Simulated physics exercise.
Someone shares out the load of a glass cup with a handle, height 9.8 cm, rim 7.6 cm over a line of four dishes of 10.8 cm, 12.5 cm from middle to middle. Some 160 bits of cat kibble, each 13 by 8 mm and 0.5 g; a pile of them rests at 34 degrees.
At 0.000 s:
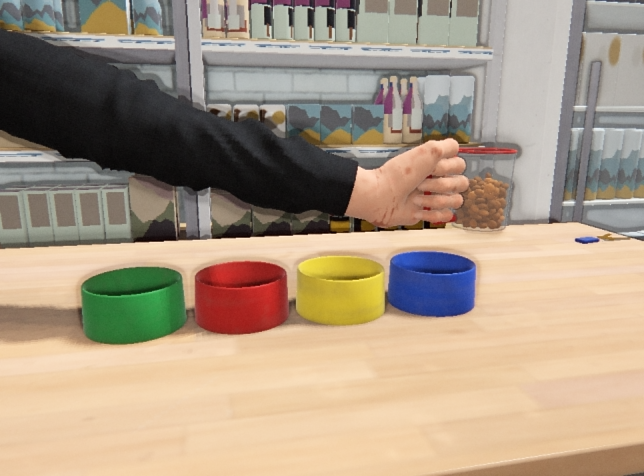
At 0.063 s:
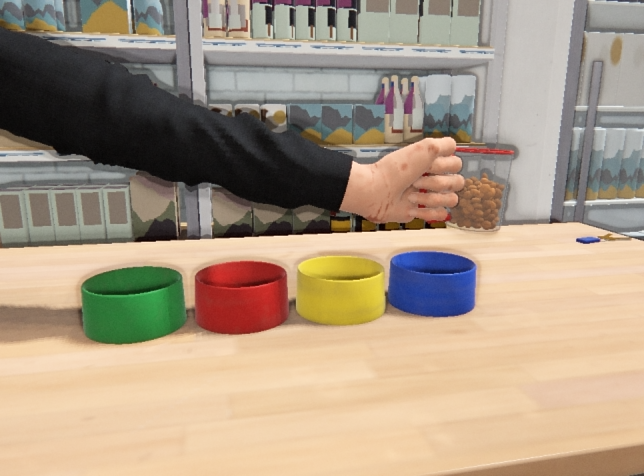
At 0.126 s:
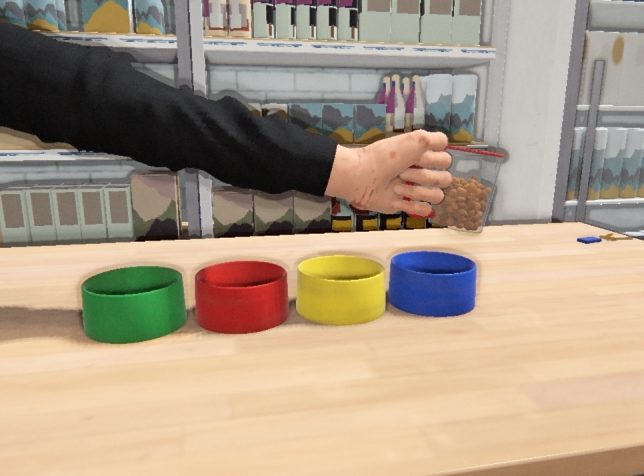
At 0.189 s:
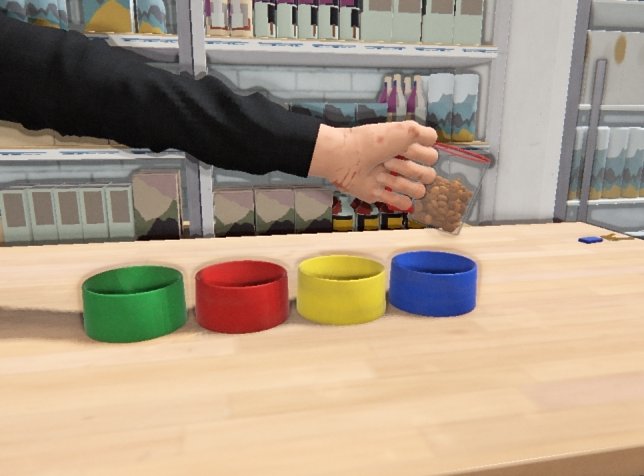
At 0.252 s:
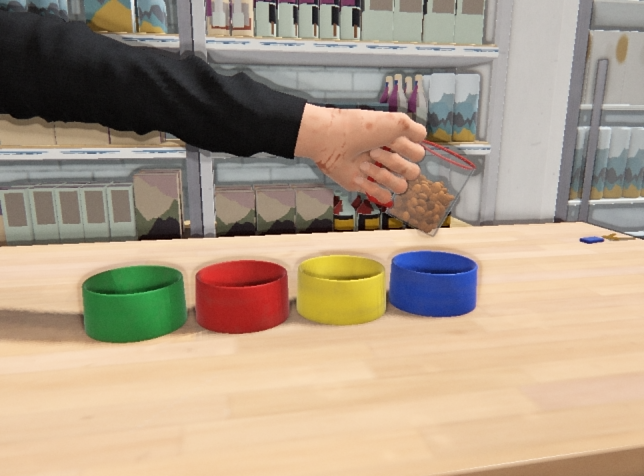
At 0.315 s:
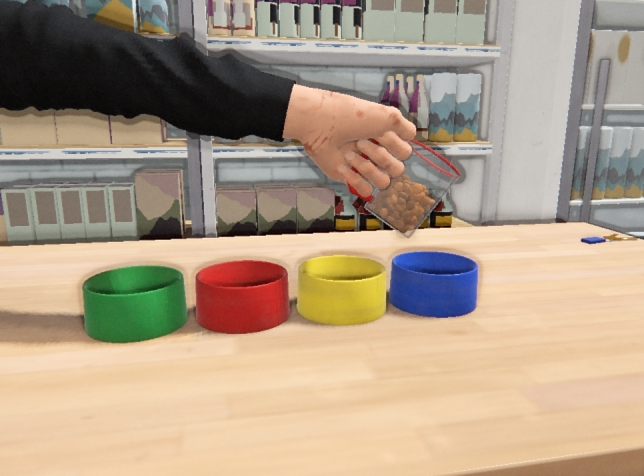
In a shop with stocked shelves along the back wall, a pale wooden counter is seen from in front and slightly above, the view staying still. Four round dishes, green, red, yellow and blue from left to right, sit in a row beneath a dark-sleeved arm holding a clear, red-rimmed cup of brown kibble. The hand moves the cup steadily leftward, tilting it increasingly as the pieces shift inside.
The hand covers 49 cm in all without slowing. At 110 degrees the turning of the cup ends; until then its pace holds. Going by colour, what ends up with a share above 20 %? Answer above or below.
Red: Above, blue: Below, green: Above, yellow: Below, counter: Below.
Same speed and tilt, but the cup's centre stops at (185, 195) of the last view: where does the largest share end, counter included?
The winner: Red.
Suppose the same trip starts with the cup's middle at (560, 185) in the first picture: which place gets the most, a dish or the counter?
The winner: Red.
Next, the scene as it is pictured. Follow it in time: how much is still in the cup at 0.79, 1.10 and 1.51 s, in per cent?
About 100, 60, 35.
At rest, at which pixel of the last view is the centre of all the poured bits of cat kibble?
At about (169, 312).
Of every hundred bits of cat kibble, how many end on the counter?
About 10 per cent.
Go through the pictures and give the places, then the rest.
In the first picture, cup at (481, 189), tilt 0 degrees, lip at (511, 150), moved 0.0 cm; middle of the pieces at (483, 207); blue dish at (432, 263); yellow dish at (341, 268); red dish at (241, 274); green dish at (133, 281).
In the second picture, cup at (477, 189), tilt 2 degrees, lip at (508, 152), moved 0.7 cm; middle of the pieces at (478, 208).
In the third picture, cup at (463, 189), tilt 9 degrees, lip at (498, 156), moved 2.6 cm; middle of the pieces at (462, 208).
In the fourth picture, cup at (446, 190), tilt 18 degrees, lip at (485, 162), moved 5.1 cm; middle of the pieces at (442, 209).
In the fifth picture, cup at (428, 190), tilt 27 degrees, lip at (470, 169), moved 7.6 cm; middle of the pieces at (422, 209).
In the sixth picture, cup at (410, 191), tilt 36 degrees, lip at (455, 176), moved 10.1 cm; middle of the pieces at (401, 209); blue dish at (434, 263); yellow dish at (342, 268); red dish at (242, 274); green dish at (134, 280). The cup turns about 140 degrees a second and travels 40 cm a second.
After 0.79 s, tilt 103 degrees; cup holds 100 %.
After 1.10 s, tilt 110 degrees; cup holds 60 %, red 35 %.
Then, at 1.51 s, tilt 110 degrees; cup holds 35 %, red 35 %, green 20 %.
At rest (3.4 s), red 35 %, blue 0 %, green 50 %, yellow 0 %, counter 10 %, cup 5 %.
